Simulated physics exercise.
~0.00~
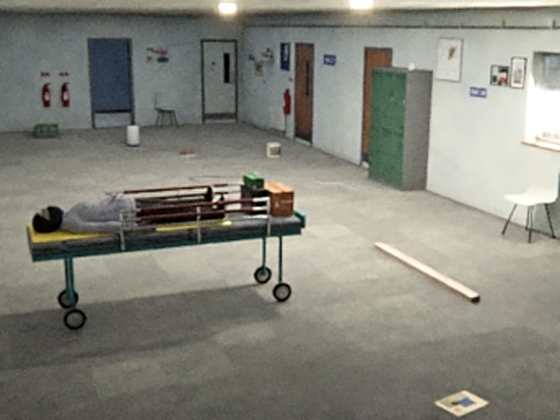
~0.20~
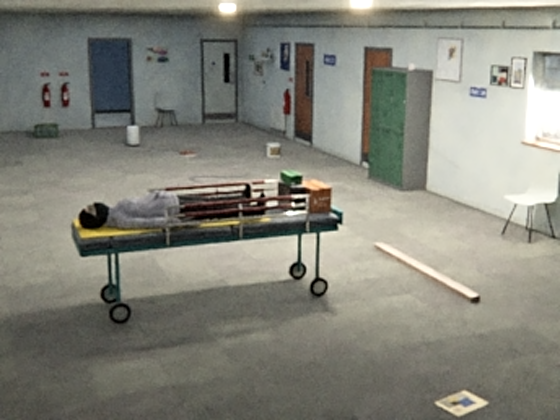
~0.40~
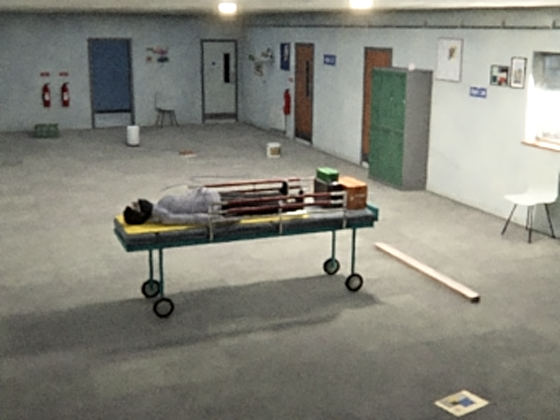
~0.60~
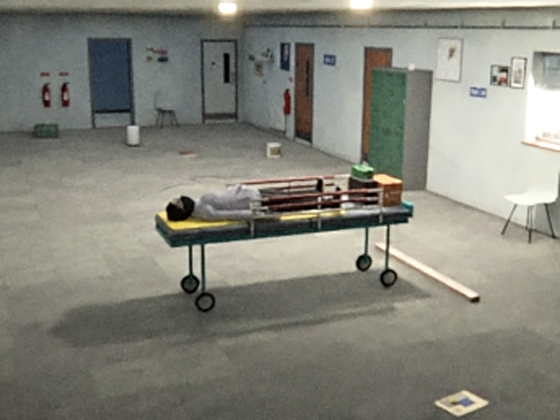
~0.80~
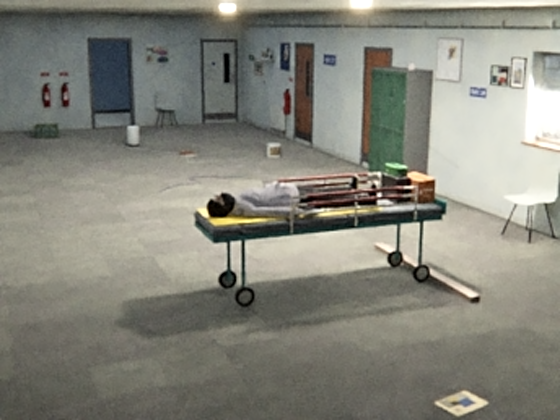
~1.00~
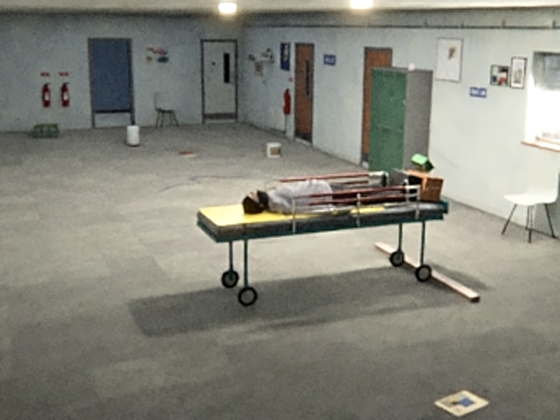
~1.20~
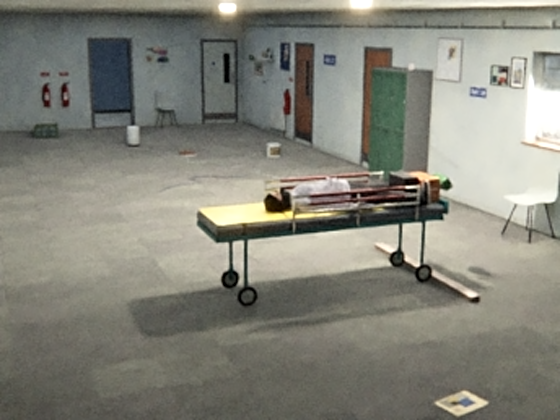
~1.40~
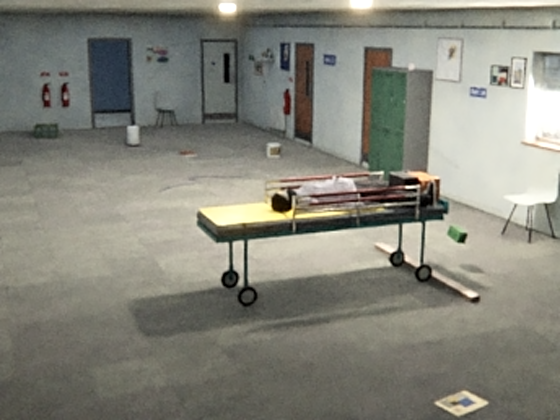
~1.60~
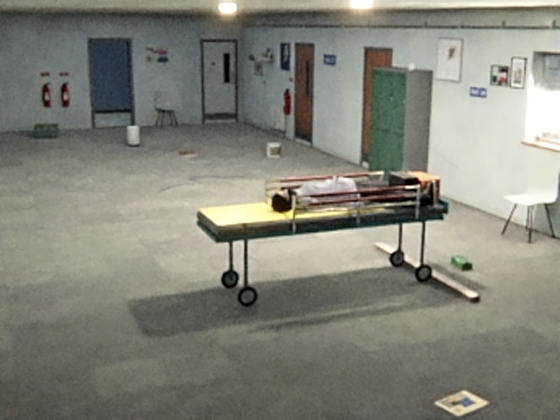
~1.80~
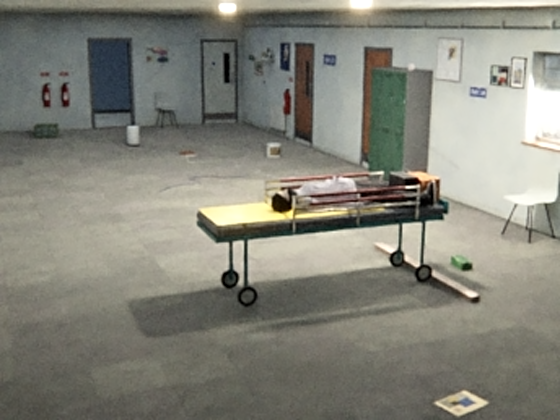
The video shows a wheeled stretcher carrying a lying person and several items rolling right across a grey room and stopping abruptly at a sill; the person slides toward the foot end and stays aboard, while a green box tumbles off and comes to rest on the floor.
